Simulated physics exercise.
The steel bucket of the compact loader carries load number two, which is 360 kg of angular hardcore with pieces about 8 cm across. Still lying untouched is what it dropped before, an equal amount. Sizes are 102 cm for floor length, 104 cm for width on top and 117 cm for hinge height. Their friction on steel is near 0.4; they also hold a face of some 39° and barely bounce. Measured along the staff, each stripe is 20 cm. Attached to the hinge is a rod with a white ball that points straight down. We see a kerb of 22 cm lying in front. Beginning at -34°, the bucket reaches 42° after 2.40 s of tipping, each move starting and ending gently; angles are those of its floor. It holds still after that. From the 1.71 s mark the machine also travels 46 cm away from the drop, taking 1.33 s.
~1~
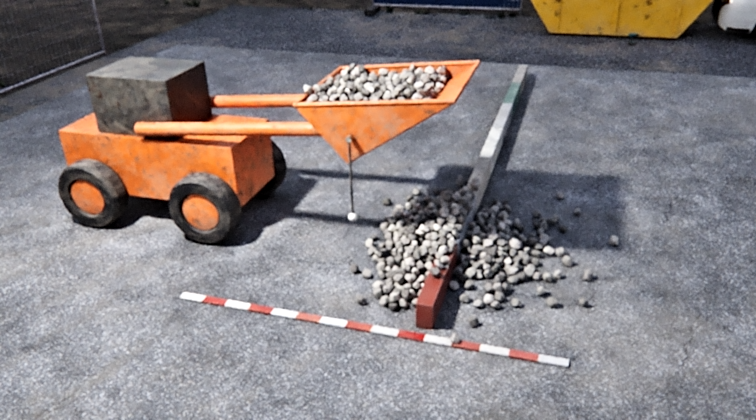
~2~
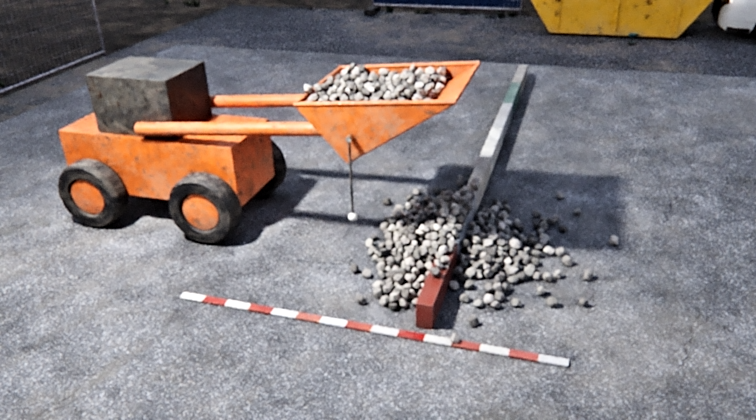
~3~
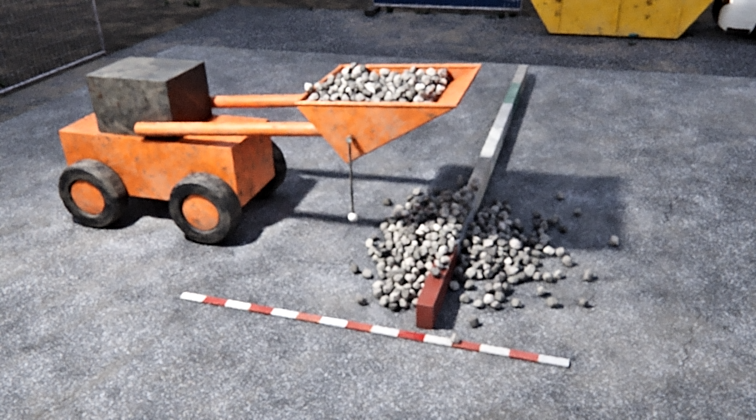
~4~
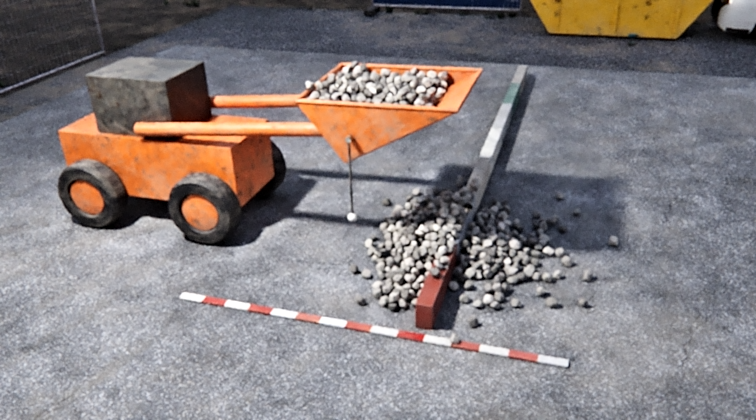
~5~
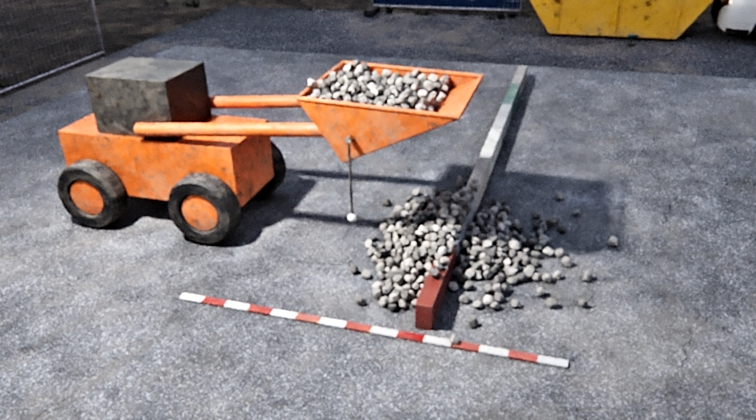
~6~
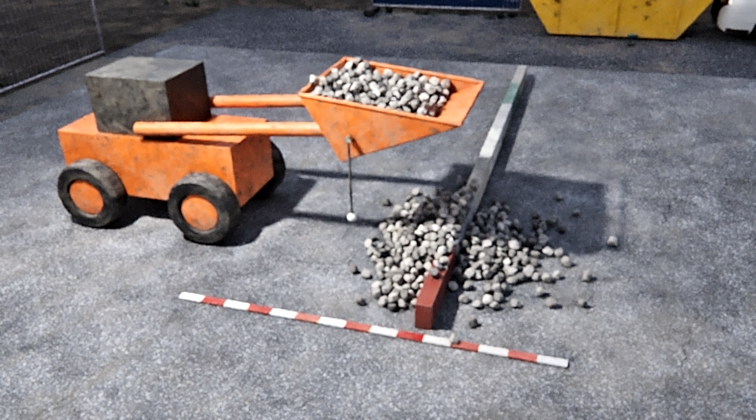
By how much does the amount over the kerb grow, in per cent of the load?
About 28 per cent.
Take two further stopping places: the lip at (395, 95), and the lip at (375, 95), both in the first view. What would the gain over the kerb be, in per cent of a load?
Close to 0 per cent, followed by close to 0 per cent.
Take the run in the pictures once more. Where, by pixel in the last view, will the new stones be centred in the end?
In the last view, about pixel (425, 228).
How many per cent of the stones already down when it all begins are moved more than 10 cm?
About 5 %.
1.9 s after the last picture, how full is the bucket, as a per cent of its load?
About 20 percent.
Then, 1.2 s after the last picture the floor is at 30°; in per cent of one load, 98 in the bucket, 75 on this side of the kerb, 27 over the kerb; the foremost stones are at (575, 254).
Then, 1.9 s after the last picture the floor is at 42°; in per cent of one load, 18 in the bucket, 134 on this side of the kerb, 48 over the kerb; the foremost stones are at (575, 254).
Then, 2.9 s after the last picture the floor is at 42°; in per cent of one load, 0 in the bucket, 145 on this side of the kerb, 55 over the kerb; the foremost stones are at (579, 256).
Then, 5.5 s after the last picture the floor is at 42°; in per cent of one load, 0 in the bucket, 145 on this side of the kerb, 55 over the kerb; the foremost stones are at (579, 256). Net gain over the kerb, 28.
